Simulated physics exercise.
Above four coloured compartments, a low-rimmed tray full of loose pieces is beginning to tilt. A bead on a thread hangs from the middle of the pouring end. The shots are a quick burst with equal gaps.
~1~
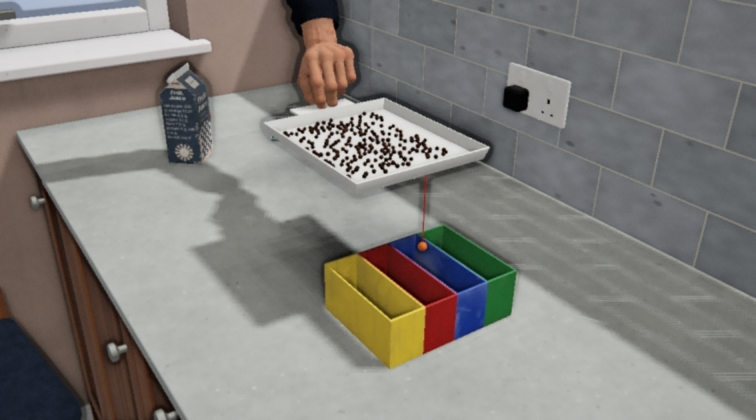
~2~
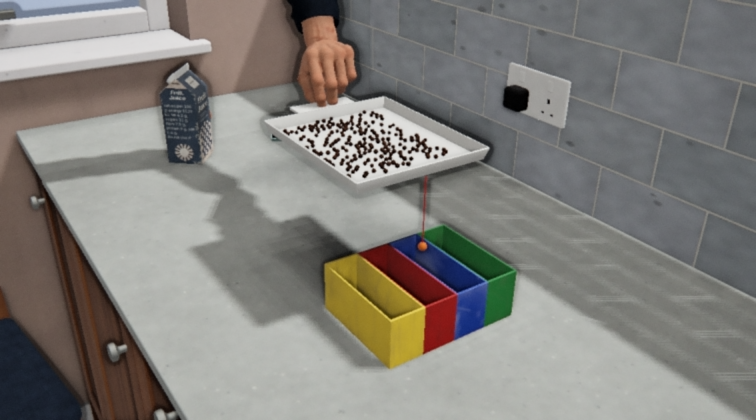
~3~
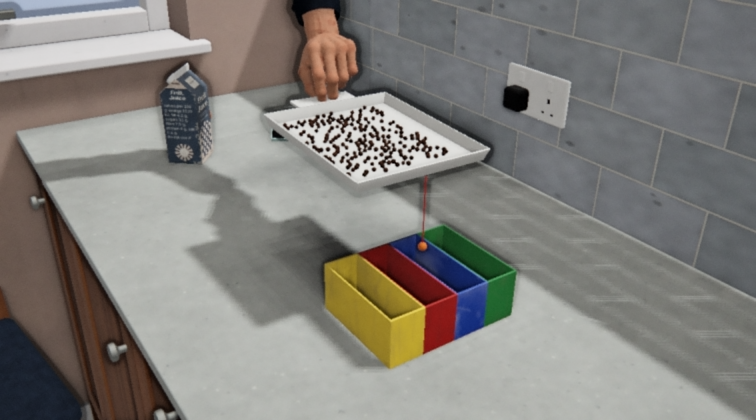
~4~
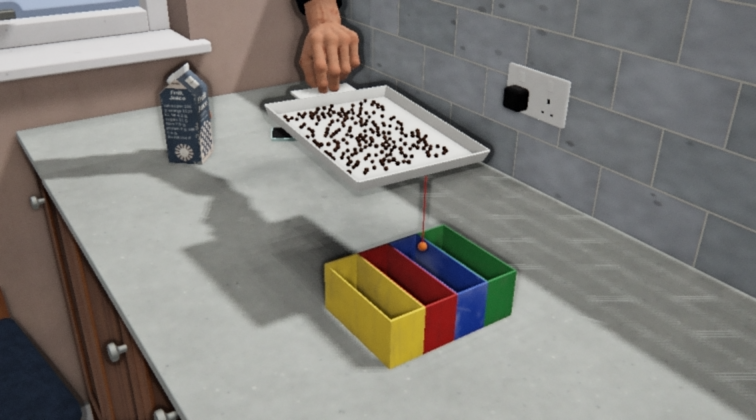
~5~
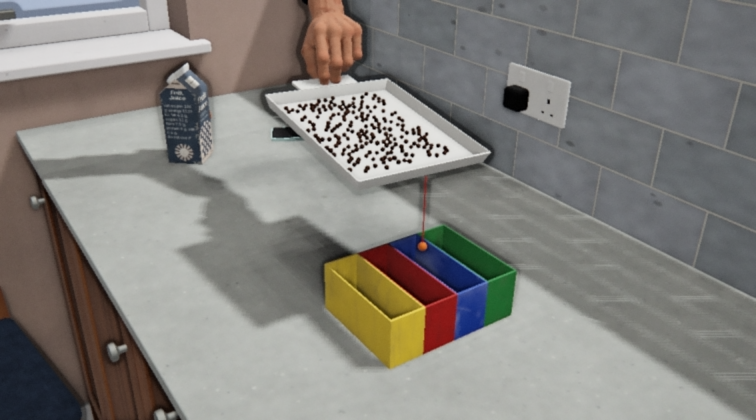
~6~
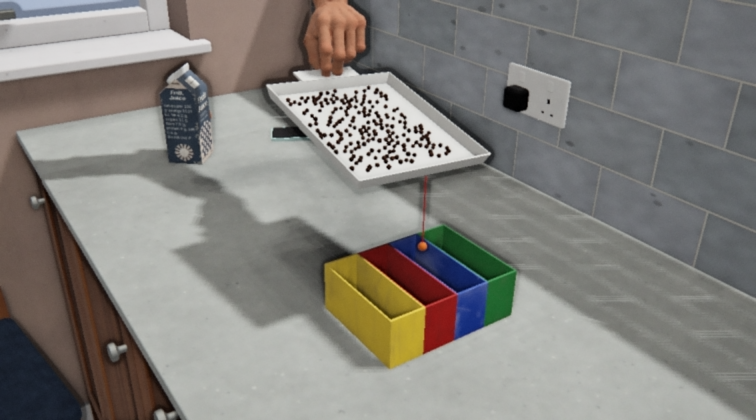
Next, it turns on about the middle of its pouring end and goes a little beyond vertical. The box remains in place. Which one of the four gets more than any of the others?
Most: Green.
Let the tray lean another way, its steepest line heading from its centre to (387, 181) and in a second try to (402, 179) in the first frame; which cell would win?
First try: Yellow; second try: The yellow cell.
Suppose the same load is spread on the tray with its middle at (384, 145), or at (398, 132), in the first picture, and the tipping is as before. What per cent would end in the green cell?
About 30 and 30 per cent.
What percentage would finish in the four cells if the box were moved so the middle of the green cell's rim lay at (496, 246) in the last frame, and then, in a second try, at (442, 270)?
Around 100 per cent for the first position, around 20 per cent for the second.
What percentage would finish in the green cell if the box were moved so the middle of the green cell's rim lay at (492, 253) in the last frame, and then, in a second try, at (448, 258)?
Some 60 percent in the first case, 30 percent in the second.
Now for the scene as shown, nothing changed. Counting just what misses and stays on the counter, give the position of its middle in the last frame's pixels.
At about (518, 281).
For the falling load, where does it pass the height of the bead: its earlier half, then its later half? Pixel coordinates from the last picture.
Earlier half at (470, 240), later half at (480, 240).
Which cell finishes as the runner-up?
Second place goes to the blue cell.
Just after the last frame, tray tipped steeply; almost all on the tray; just a few in the red cell; just a few in the blue cell; just a few falling or outside the box.
A moment on, tray tipped right over; about a tenth on the tray; roughly a quarter in the green cell; about a tenth in the blue cell; just a few in the red cell; roughly half falling or outside the box.
Further on, tray tipped past a quarter turn; roughly a third in the green cell; roughly a quarter in the blue cell; just a few in the red cell; roughly half falling or outside the box.
When it is over, tray tipped past a quarter turn; roughly a third in the green cell; roughly a quarter in the blue cell; just a few in the red cell; not one in the yellow cell; roughly half outside the box.
